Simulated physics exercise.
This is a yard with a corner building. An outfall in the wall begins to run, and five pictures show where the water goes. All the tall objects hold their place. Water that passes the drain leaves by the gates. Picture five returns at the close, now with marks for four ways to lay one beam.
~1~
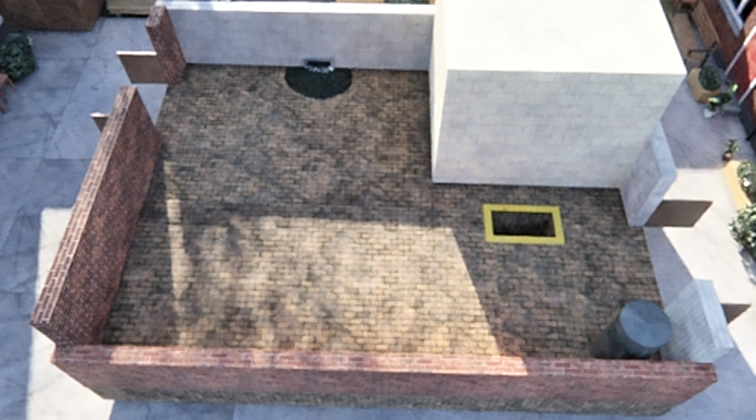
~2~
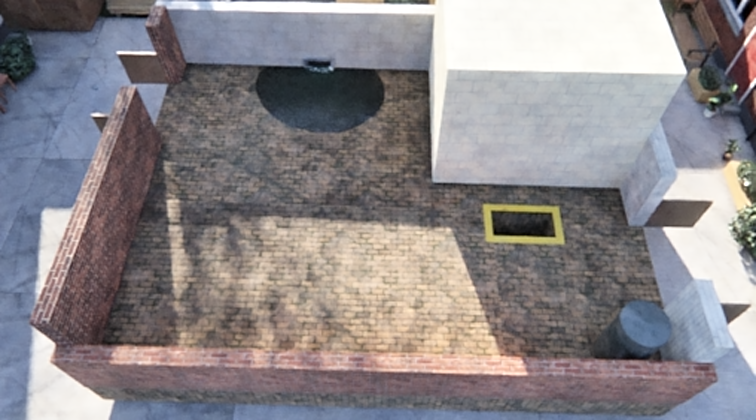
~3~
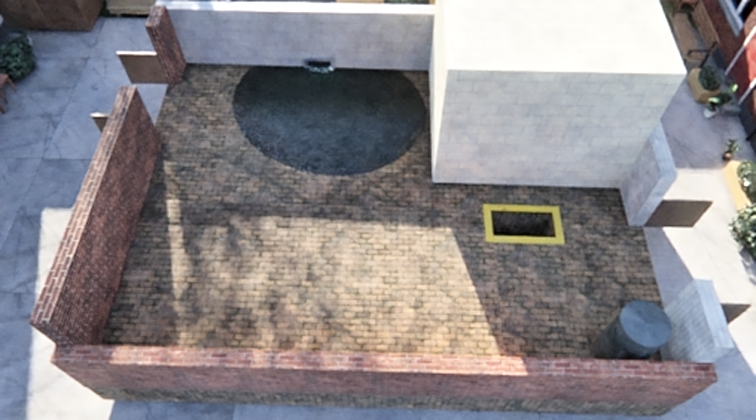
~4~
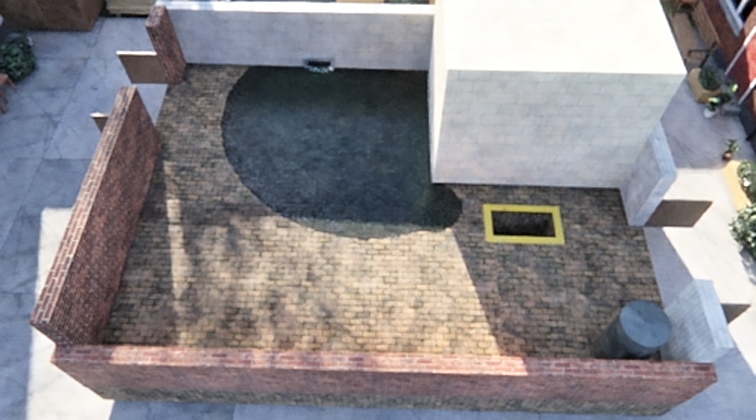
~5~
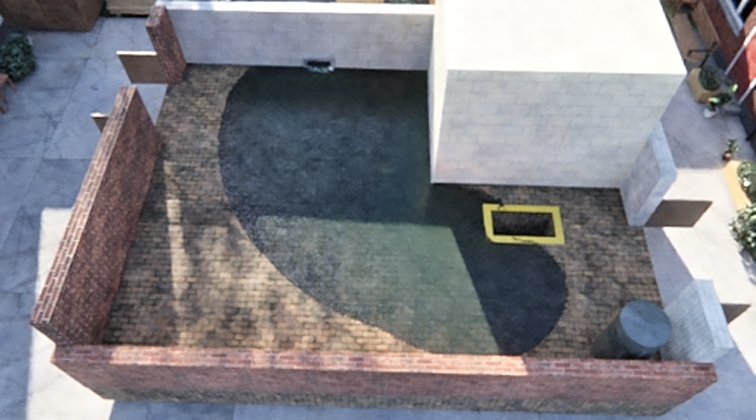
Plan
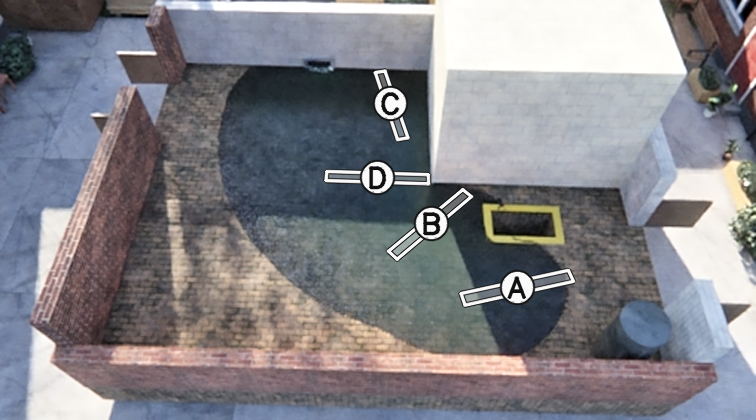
Dark water spreads from the back wall across the brick yard and reaches the yellow-edged pit.
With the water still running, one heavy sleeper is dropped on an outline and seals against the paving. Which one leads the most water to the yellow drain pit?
Use place A.
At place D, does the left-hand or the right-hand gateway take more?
More leaves on the right.
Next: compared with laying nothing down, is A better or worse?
Place A is better.
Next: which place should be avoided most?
The answer is D.
On the marked copy, A from (463, 299) to (570, 275); B from (392, 255) to (467, 193); C from (380, 71) to (402, 138); D from (326, 175) to (428, 179).
For place A, about 18 % of the stream runs into the yellow drain pit, about 82 % out by the gates.
For place B, about 13 % of the stream runs into the yellow drain pit, about 85 % out by the gates.
For place C, about 11 % of the stream runs into the yellow drain pit, about 88 % out by the gates.
For place D, about 4 % of the stream runs into the yellow drain pit, about 84 % out by the gates.
